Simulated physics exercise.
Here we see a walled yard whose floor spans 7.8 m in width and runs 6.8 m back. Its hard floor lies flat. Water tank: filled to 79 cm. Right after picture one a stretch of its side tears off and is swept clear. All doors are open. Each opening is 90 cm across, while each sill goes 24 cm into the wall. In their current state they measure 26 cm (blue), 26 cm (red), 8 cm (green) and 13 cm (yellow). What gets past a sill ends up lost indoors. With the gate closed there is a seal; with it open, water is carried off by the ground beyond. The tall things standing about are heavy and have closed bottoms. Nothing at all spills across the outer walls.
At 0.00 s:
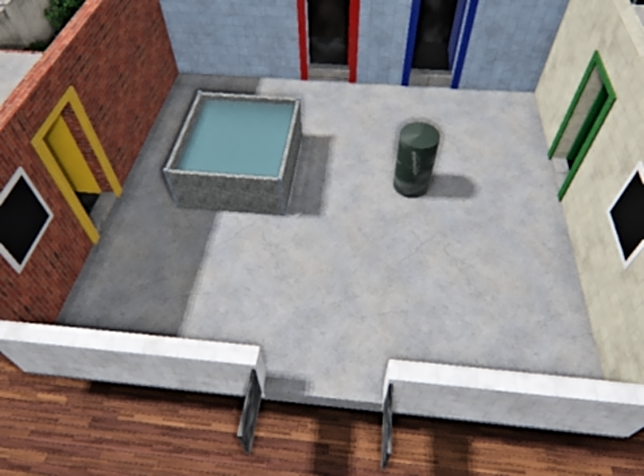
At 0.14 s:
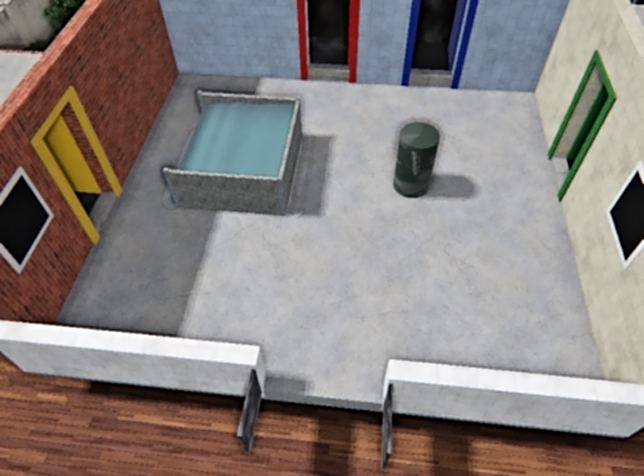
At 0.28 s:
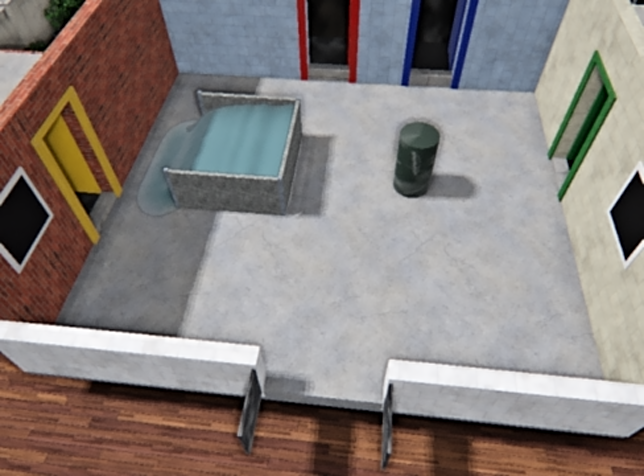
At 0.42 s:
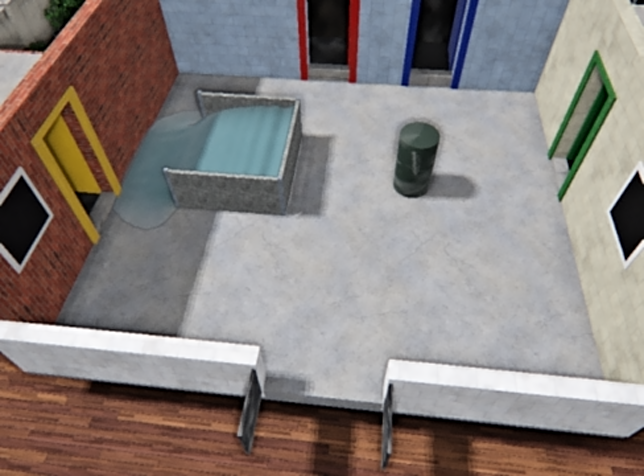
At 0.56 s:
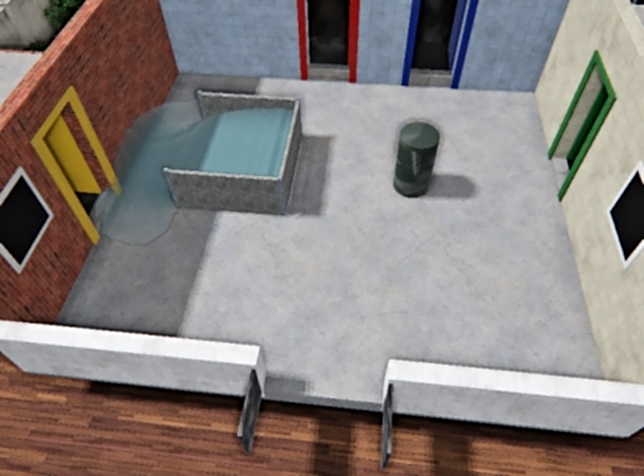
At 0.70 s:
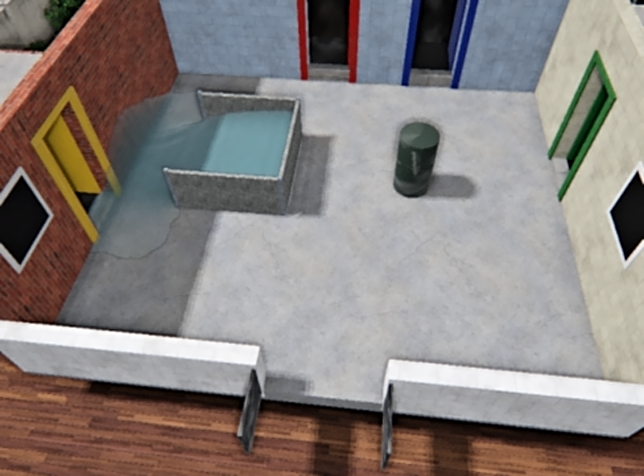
Water tank in a walled yard losing its left side, water pouring out and spreading across the floor toward the yellow door.
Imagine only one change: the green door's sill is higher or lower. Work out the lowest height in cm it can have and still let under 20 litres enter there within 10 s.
The lowest such height is roughly 6.5 cm.
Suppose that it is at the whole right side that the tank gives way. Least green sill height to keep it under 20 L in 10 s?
About 12.5 centimetres.
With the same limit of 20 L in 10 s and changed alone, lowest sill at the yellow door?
The yellow door needs around 30 cm.
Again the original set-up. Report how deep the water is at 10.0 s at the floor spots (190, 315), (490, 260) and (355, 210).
Going through the spots in order gives 5, 5 and 3 centimetres.
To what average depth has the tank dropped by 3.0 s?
The average depth is some 18 cm.
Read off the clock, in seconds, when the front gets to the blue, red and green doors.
Arrival: Blue 3.0 s, red 2.2 s, green 5.0 s.
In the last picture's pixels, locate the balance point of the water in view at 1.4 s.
About (193, 163).
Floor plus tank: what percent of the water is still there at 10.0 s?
Something near 92 out of a hundred parts.
After 1.4 s water covers 15 % of the floor, deepest (55 cm) near (143, 166); it has not reached the green door.
After 3.0 s water covers 35 % of the floor, deepest (32 cm) near (176, 80); it has not reached the green door.
After 10.0 s water covers 95 % of the floor, deepest (10 cm) near (467, 394); 7 cm at the green door, 6 litres in over its 8 cm sill.
At the green door as built, the water arrived by 4.8 s and peaked near 10 cm at 6.6 s.
Run again over the same 10 s with other heights there, 38 litres in over 5 cm, 6 litres over 8 cm. The limit of 20 litres is kept from about 6.5 cm up.
